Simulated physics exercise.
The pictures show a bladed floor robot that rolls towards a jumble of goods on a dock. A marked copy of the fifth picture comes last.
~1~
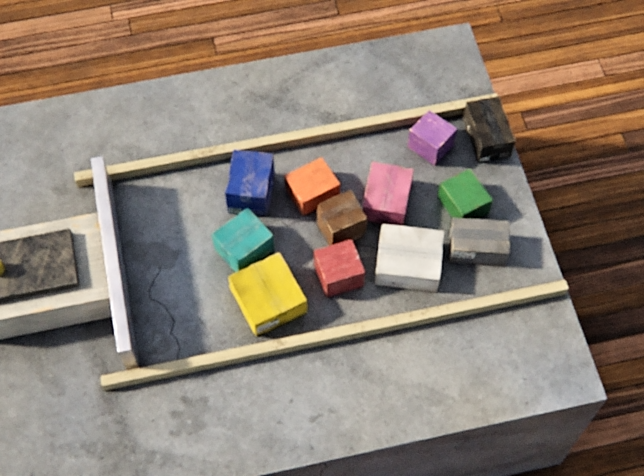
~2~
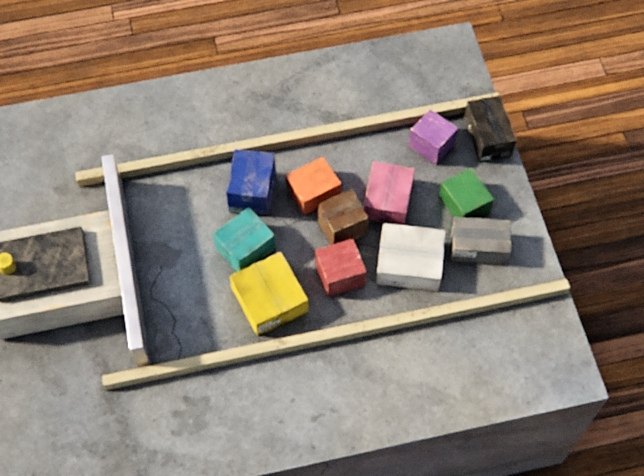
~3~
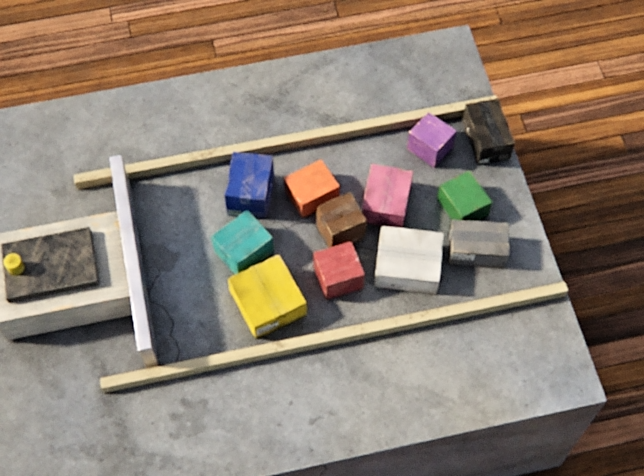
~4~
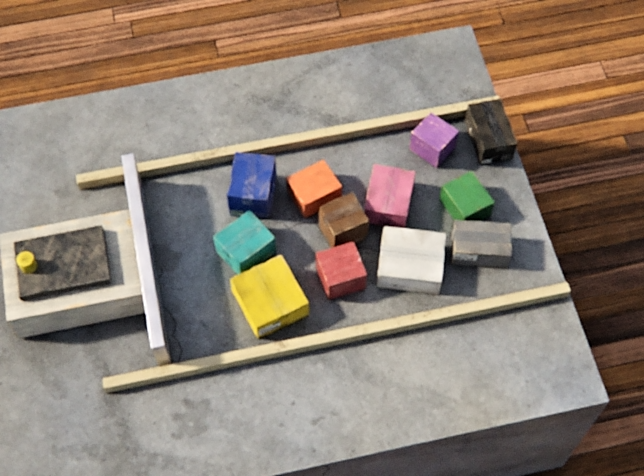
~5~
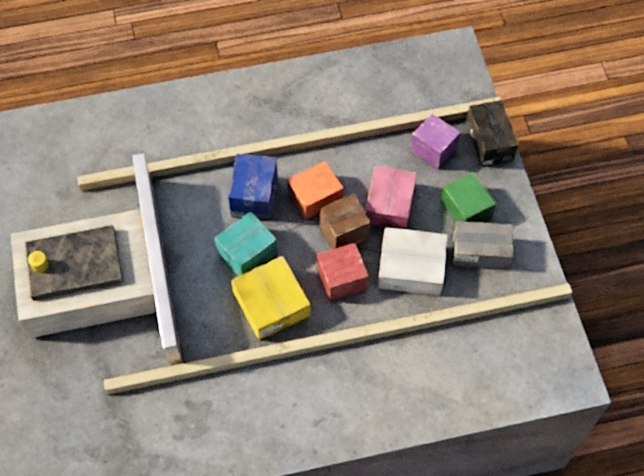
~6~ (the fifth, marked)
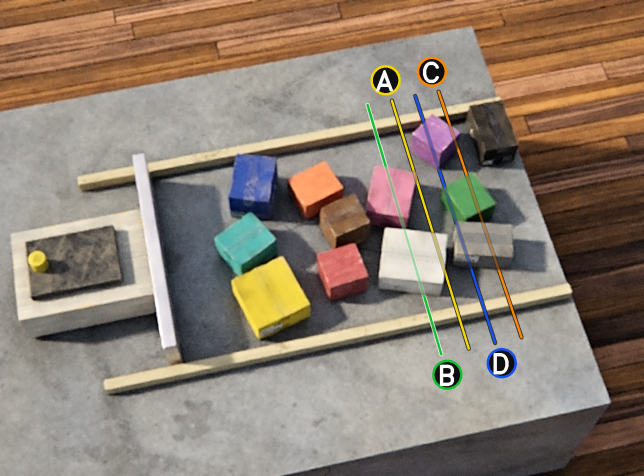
The video shows a bladed floor robot rolling slowly to the right between two pale rails on a grey dock, its blade moving a short way towards a jumble of colourful boxes, which stay still.
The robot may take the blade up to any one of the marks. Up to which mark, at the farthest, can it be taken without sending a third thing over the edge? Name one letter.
The farthest such stop is B.
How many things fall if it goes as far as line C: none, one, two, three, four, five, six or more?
Six or more.
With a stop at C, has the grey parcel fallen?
Yes.
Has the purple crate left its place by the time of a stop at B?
Yes.
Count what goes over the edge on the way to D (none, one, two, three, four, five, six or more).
By then, five.
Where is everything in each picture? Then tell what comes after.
Grey parcel (479, 242); orange crate (312, 187); turquoise box (243, 243), in the first picture.
Robot (48, 262); white parcel (411, 257), in the second picture.
Robot (56, 262); green crate (464, 200), in the third picture.
Robot (69, 260); blue box (253, 186), in the fourth picture.
Robot (80, 260); black box (492, 133); brown parcel (345, 225); red crate (343, 272), in the fifth picture.
On the copy, A at (428, 217); B at (402, 222); C at (477, 207); D at (453, 212).
On B. First, robot (173, 242); blue box (262, 185); yellow parcel (293, 294).
Then, robot (264, 224); grey parcel (532, 233); green crate (480, 200).
Finally, robot (330, 211); grey parcel over the edge; green crate over the edge; two fallen.
By contrast, A drops four; C drops nine; D drops five.
